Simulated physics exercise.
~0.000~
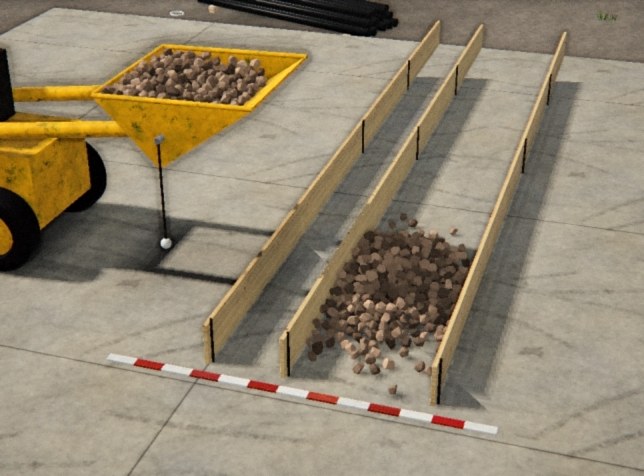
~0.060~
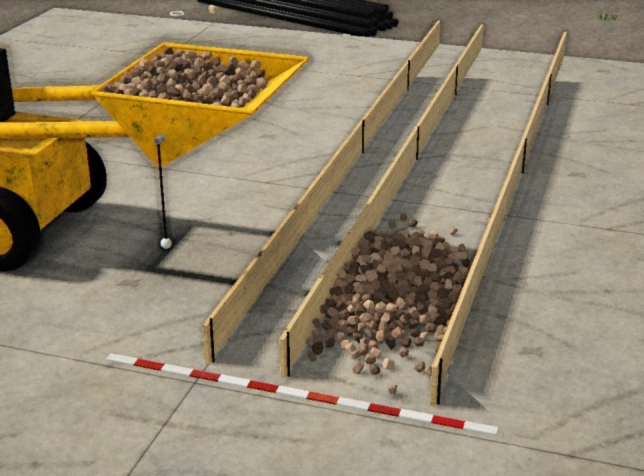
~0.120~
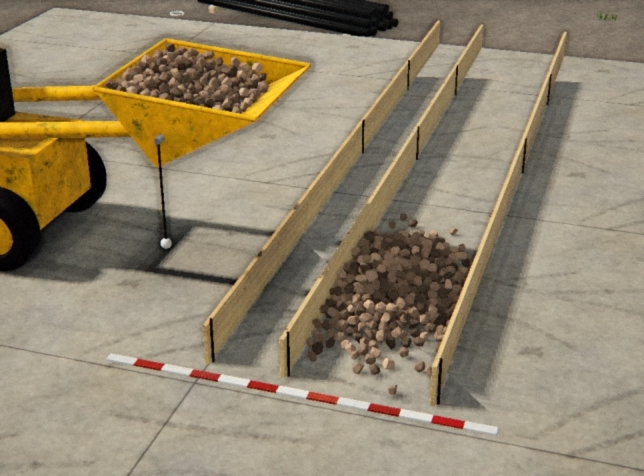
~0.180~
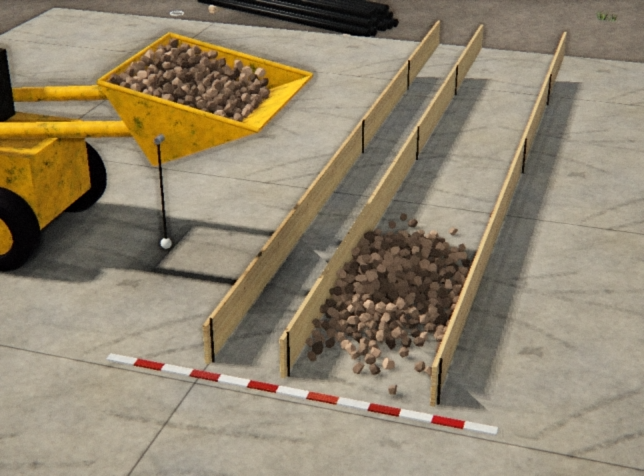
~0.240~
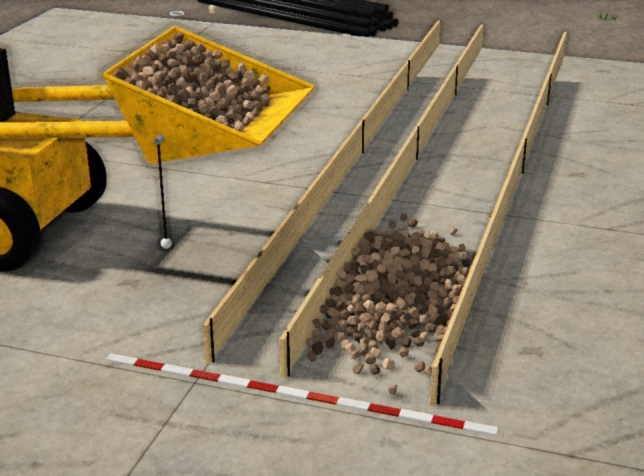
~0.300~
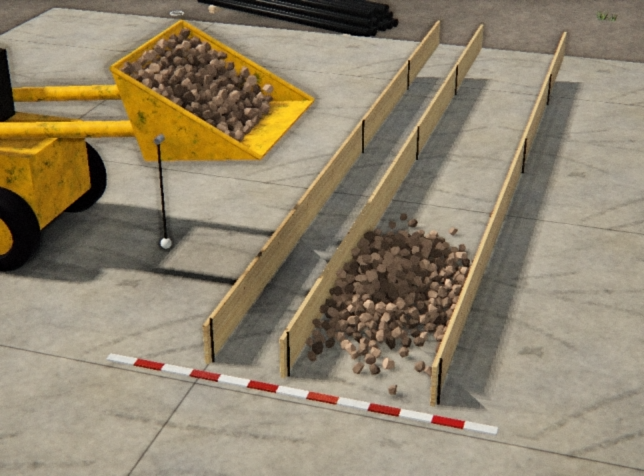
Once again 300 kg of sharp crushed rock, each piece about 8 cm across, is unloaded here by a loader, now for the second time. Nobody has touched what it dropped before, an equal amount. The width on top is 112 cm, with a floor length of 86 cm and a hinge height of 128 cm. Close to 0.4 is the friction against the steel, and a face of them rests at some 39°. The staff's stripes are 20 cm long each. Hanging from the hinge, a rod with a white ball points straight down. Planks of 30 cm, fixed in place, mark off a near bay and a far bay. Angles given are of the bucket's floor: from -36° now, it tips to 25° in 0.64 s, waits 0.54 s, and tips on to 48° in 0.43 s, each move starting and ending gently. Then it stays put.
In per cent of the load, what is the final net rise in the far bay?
It comes to roughly 5 per cent.
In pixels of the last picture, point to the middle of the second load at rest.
Middle: Approx. (300, 269) px.
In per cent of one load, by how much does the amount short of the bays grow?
Some 10 % of one load's worth.
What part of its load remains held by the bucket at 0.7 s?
About 100 per cent is held.
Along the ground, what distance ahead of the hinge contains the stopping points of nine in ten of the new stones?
About 100 cm.
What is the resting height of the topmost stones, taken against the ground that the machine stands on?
It reaches near 38 cm up from the ground.
After 0.5 s the floor is at 15°; in per cent of one load, 100 in the bucket, 100 in the far bay; the foremost stones are at (463, 297).
After 0.7 s the floor is at 25°; in per cent of one load, 100 in the bucket, 100 in the far bay; the foremost stones are at (463, 297).
After 2.1 s the floor is at 48°; in per cent of one load, 0 in the bucket, 10 short of the bays, 85 in the near bay, 105 in the far bay; the foremost stones are at (465, 294).
After 4.7 s the floor is at 48°; in per cent of one load, 0 in the bucket, 10 short of the bays, 85 in the near bay, 105 in the far bay; the foremost stones are at (465, 294). Net gain in the far bay, 5.
